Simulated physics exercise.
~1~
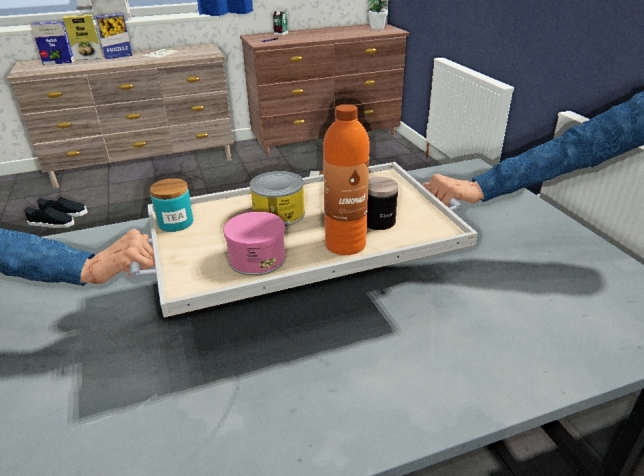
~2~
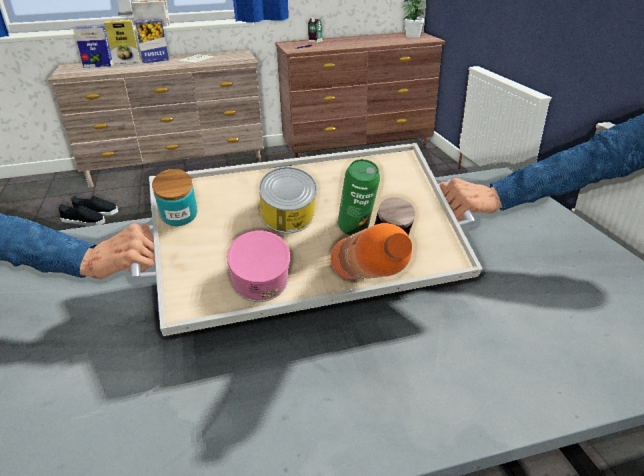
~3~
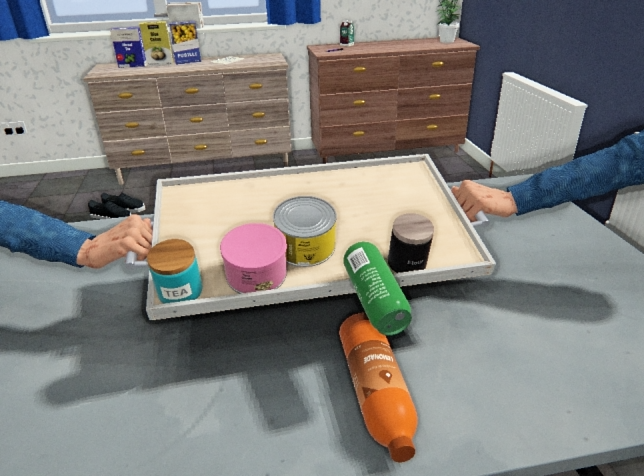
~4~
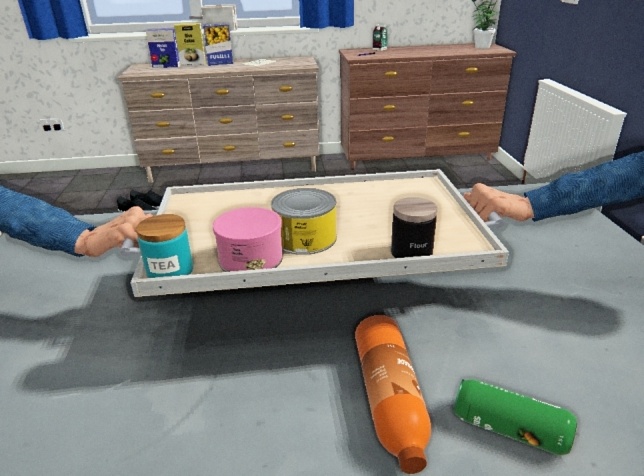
An orange bottle toppled and slid off a tray that two hands tipped towards the viewer above a grey table, and a green can followed it over the edge; the tray was then levelled with two jars and two tubs still aboard.
